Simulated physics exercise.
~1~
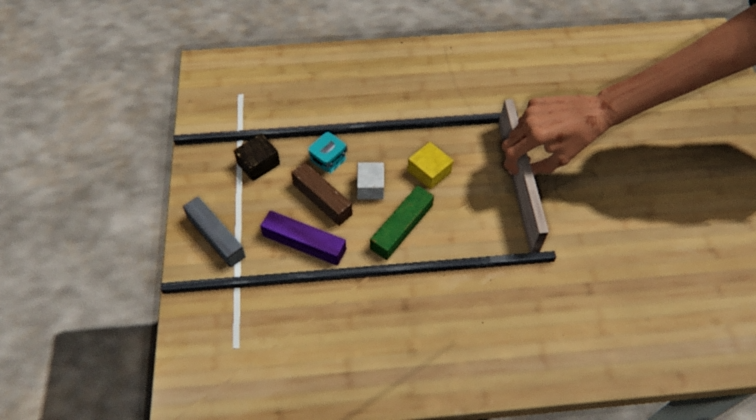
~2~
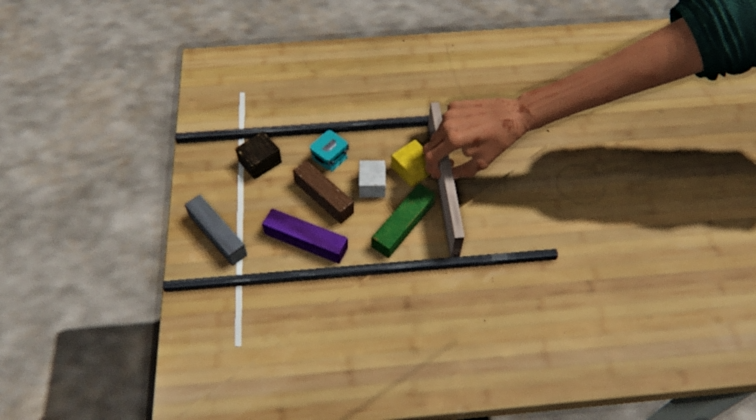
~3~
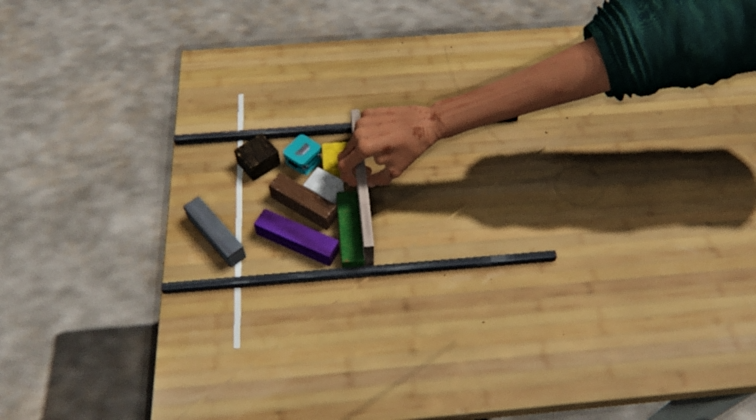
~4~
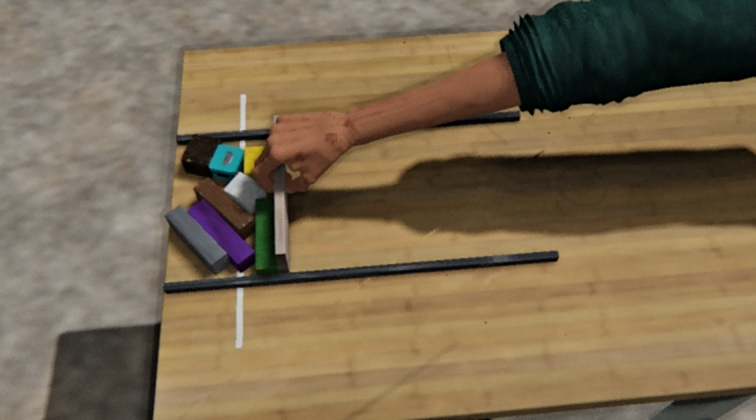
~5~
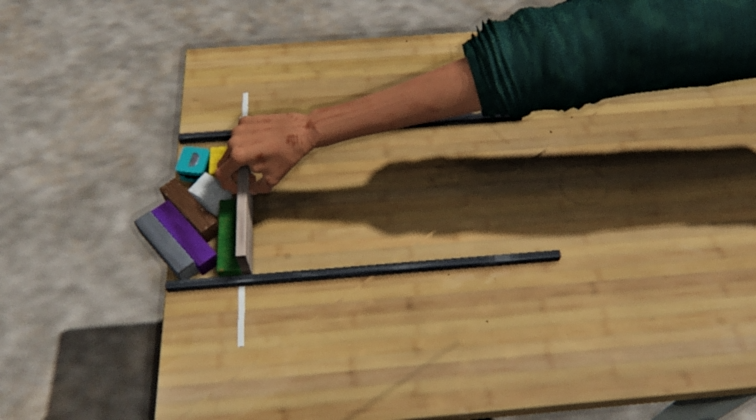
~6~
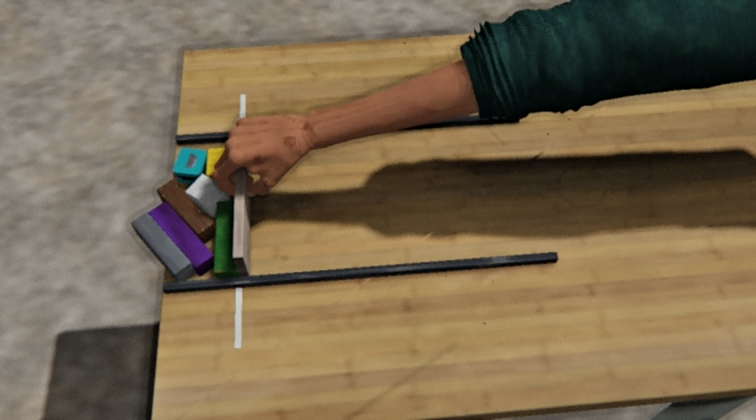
A hand in a dark green sleeve slides an upright board leftward between two dark rails on a wooden table, seen from above by a slightly swaying camera. Ahead of it lie yellow, white, cyan and black blocks, with green, brown, purple and grey bars, near a white tape line. The board reaches the yellow block and green bar first, then bunches them against the white block, brown bar and the rest. The packed cluster slides past the tape towards the table's left end. The black block drops out of sight, and the board stops at the tape, with the grey and purple bars jutting over the edge.
